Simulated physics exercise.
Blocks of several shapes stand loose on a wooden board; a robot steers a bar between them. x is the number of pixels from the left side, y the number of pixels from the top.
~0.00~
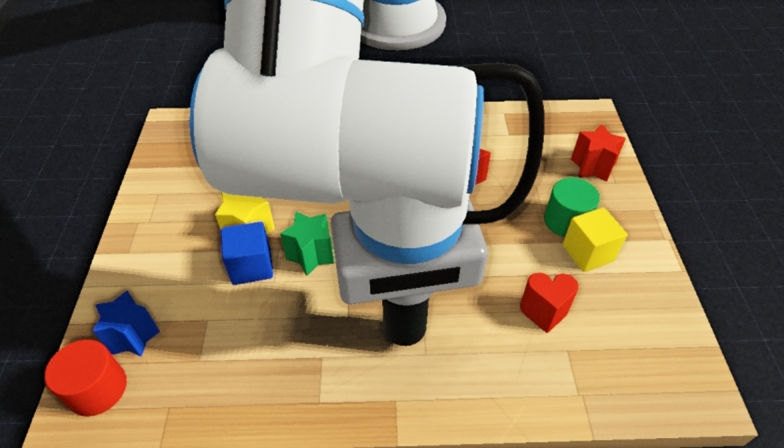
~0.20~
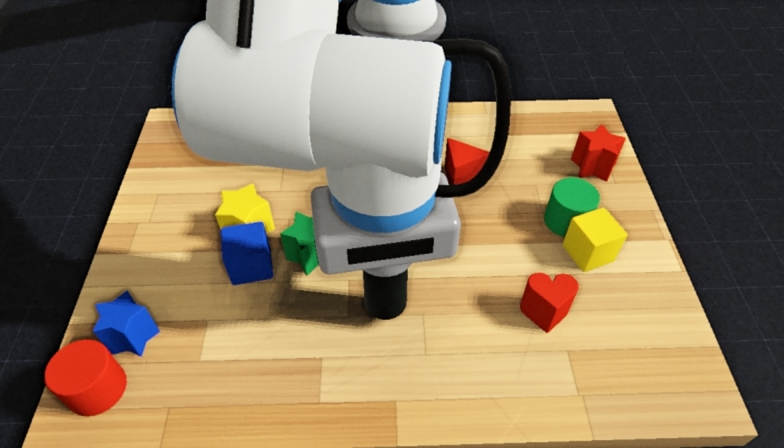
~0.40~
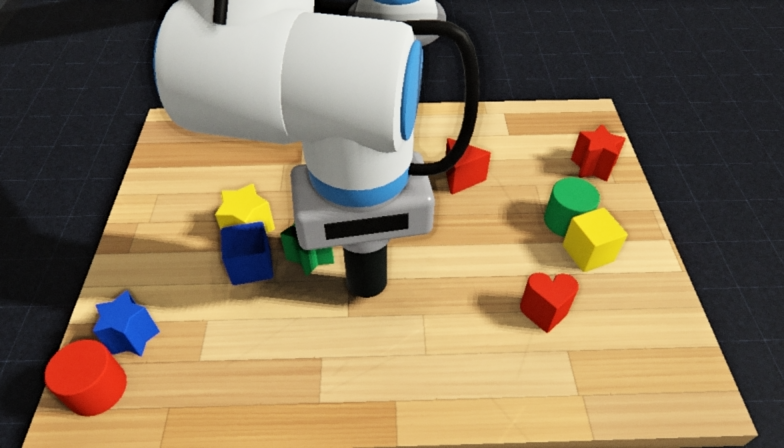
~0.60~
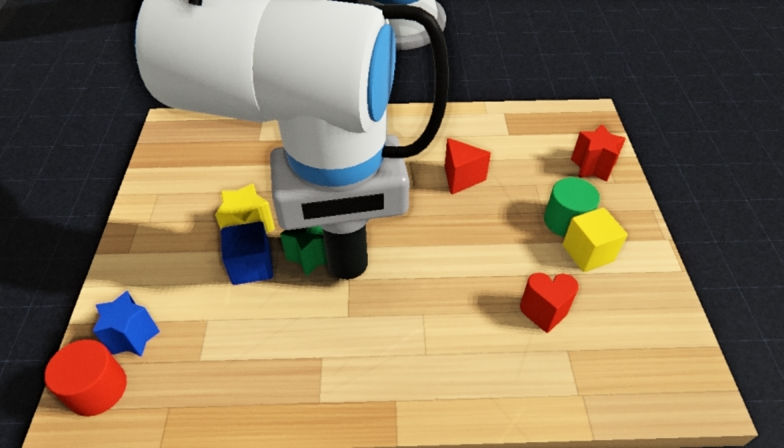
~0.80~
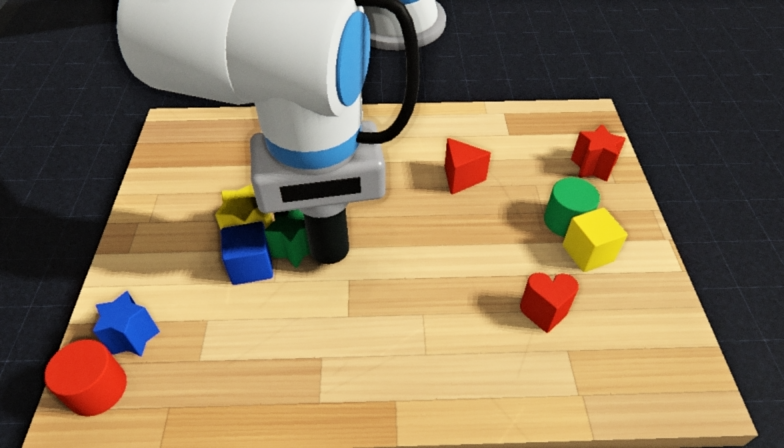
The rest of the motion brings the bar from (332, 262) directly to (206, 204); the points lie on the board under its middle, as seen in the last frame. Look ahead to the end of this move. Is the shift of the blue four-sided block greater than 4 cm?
No, that is not how it ends up.
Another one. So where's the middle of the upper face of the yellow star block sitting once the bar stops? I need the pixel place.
Around (139, 154).
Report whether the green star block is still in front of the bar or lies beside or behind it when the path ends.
My answer is that the green star block is still ahead.
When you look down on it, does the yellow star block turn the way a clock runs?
No, that is not how it ends up.
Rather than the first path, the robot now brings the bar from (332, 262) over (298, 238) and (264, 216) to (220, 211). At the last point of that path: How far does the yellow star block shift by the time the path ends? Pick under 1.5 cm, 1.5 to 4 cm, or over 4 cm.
Offset: Above 4 cm.
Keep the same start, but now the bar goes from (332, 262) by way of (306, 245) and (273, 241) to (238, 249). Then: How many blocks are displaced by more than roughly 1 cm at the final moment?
Blocks moved: Three or more.
What follows on the original path. One third of the way, bar (284, 229); yellow star block (216, 192), turned 40° anticlockwise; blue four-sided block (232, 238), turned 30° anticlockwise; green star block (255, 199).
Two thirds of the way, bar (240, 210); yellow star block (175, 173), turned 40° anticlockwise; blue four-sided block (232, 238), turned 30° anticlockwise; green star block (212, 180).
At the end, bar (201, 191); yellow star block (139, 154), turned 35° anticlockwise; blue four-sided block (232, 238), turned 30° anticlockwise; green star block (174, 162).
